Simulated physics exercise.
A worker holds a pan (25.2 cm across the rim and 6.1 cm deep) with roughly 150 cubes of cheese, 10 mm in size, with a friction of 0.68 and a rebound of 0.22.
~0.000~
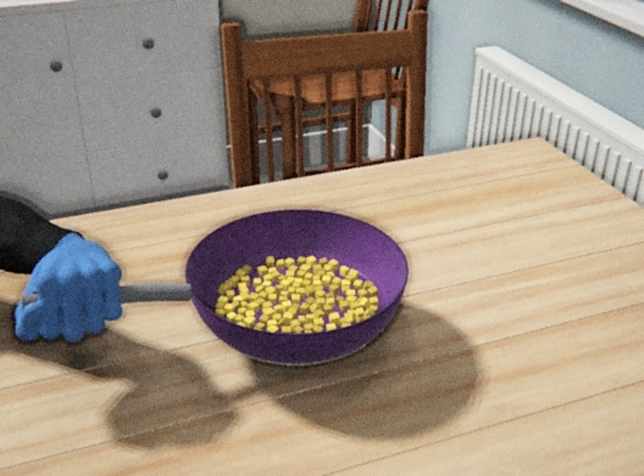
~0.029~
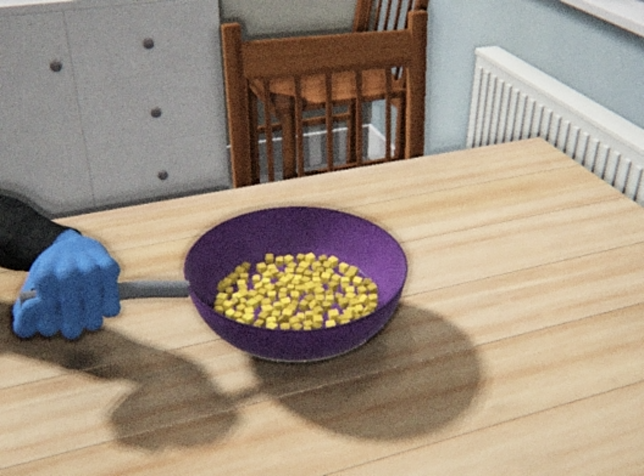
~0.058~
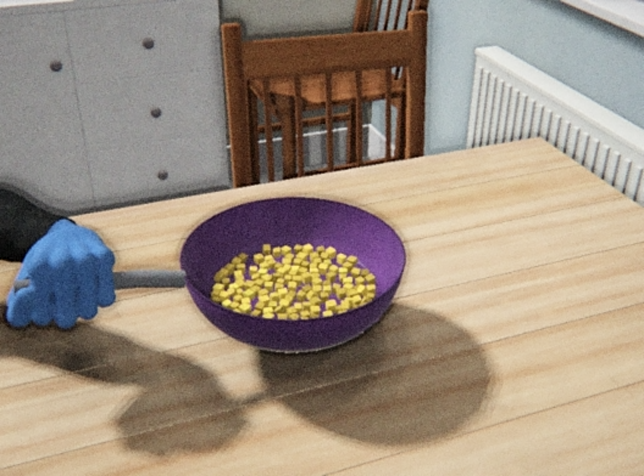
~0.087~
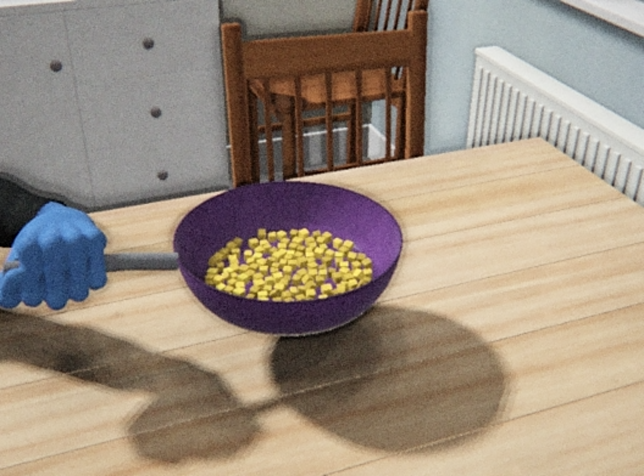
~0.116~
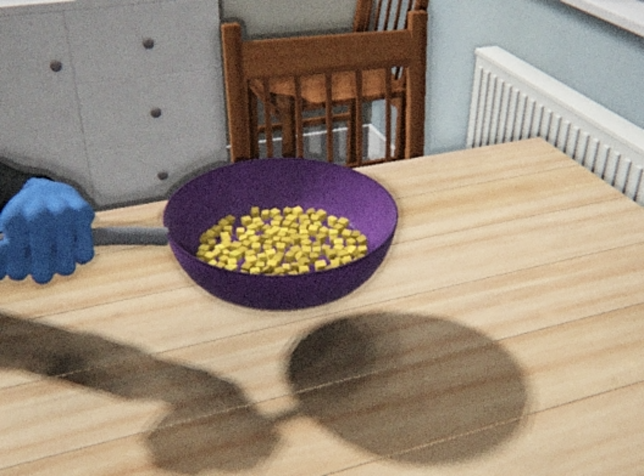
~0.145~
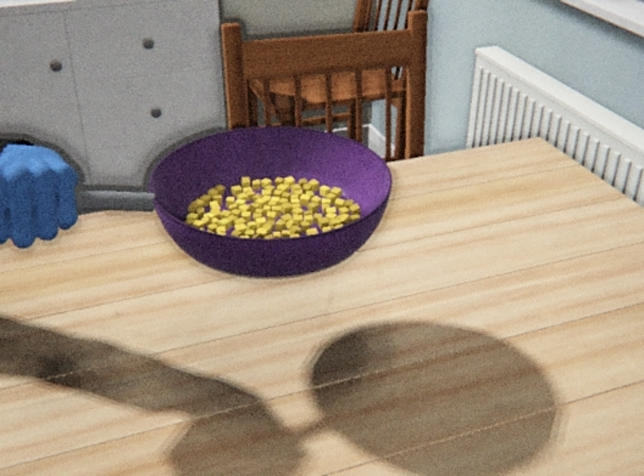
A blue-gloved hand lifts a purple pan of small yellow cubes off the wooden table.
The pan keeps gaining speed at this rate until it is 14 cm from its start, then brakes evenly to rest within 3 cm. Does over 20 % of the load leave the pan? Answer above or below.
Share lost over the rim, set against 20 %: Above.
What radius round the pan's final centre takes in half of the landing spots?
Roughly 22 cm.
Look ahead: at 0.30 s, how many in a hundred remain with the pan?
Roughly 0 per cent.
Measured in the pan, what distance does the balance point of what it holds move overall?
Roughly 4.5 cm.
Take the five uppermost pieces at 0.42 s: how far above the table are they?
Roughly 32 cm.
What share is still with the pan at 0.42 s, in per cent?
Roughly 60 per cent.
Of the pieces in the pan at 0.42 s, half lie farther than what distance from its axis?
About 8.5 cm.
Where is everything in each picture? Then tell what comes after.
In the first frame, pan at (298, 340); tilt 0 degrees; moved 0.0 cm; top of the load at (290, 264).
In the second frame, pan at (297, 337); tilt 0 degrees; moved 0.5 cm; top of the load at (289, 261).
In the third frame, pan at (294, 327); tilt 0 degrees; moved 2.0 cm; top of the load at (286, 252).
In the fourth frame, pan at (290, 309); tilt 0 degrees; moved 4.4 cm; top of the load at (282, 236).
In the fifth frame, pan at (283, 283); tilt 0 degrees; moved 7.8 cm; top of the load at (275, 214).
In the sixth frame, pan at (274, 247); tilt 0 degrees; moved 12.2 cm; top of the load at (266, 184). Its speed is now 1.69 m/s.
Then, at 0.30 s, in the air 100 %; middle of the pieces not yet landed near (206, 80).
Then, at 0.42 s, pan 60 %, in the air 40 %; middle of the pieces not yet landed near (159, 117).
After 0.54 s, pan 50 %, in the air 50 %; middle of the pieces not yet landed near (144, 230).
Then, at 0.64 s, fallen left of where it stops 45 %, pan 50 %, in the air 5 %; middle of the pieces not yet landed near (204, 197).
At rest (1.5 s), fallen left of where it stops 50 %, pan 50 %.
